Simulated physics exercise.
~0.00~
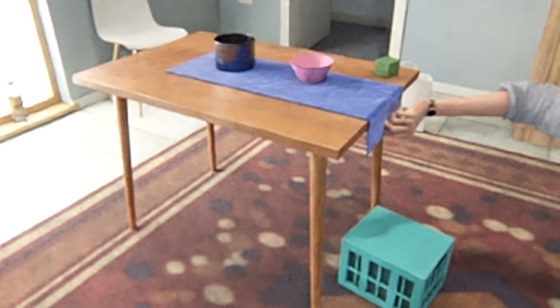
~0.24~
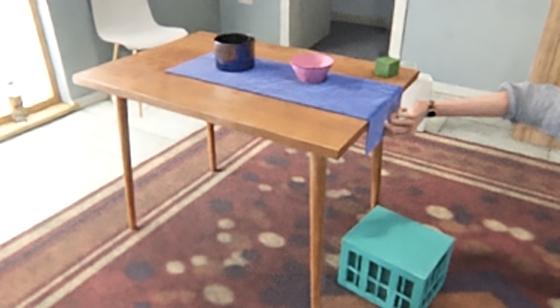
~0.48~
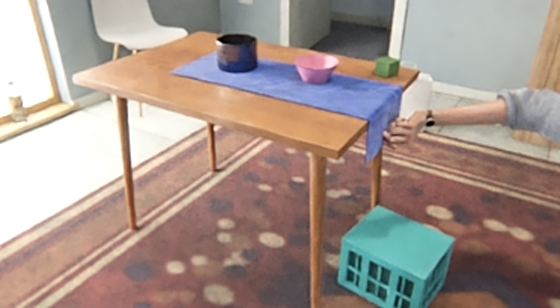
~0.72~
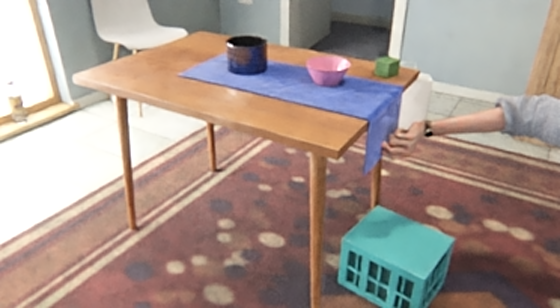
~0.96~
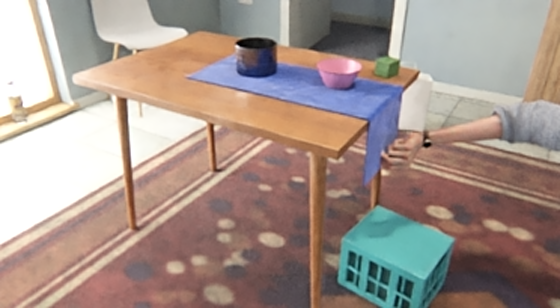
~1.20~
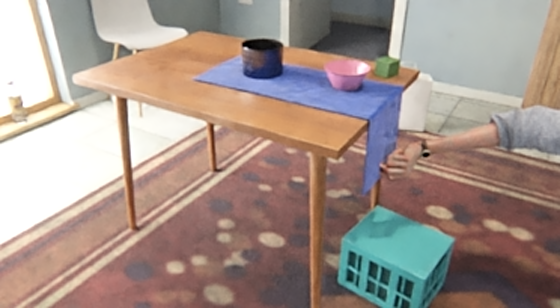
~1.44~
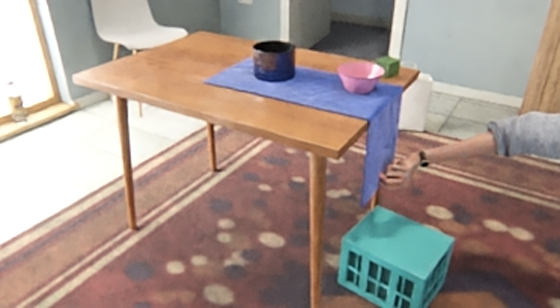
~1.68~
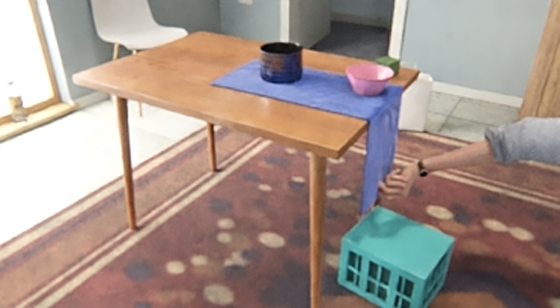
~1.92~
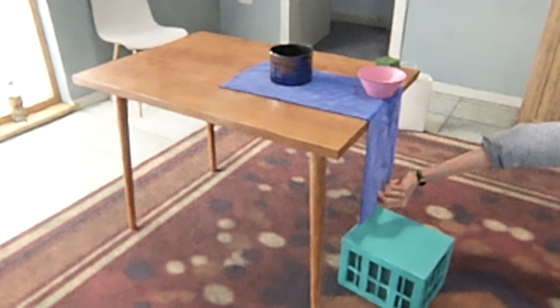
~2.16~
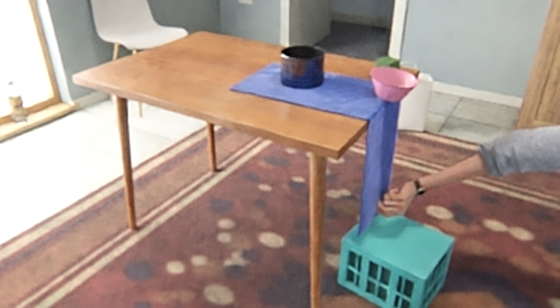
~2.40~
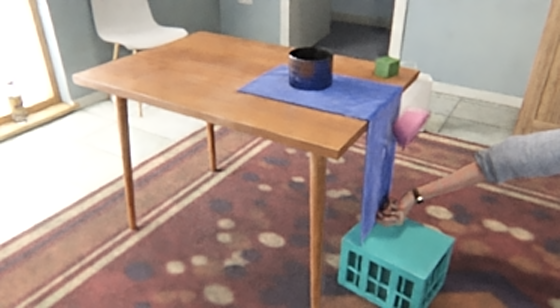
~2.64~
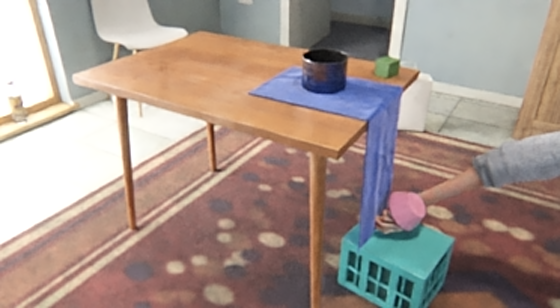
Blue scarf being pulled down towards a turquoise crate by a hand, carrying a pot along and tipping a pink bowl off the table.
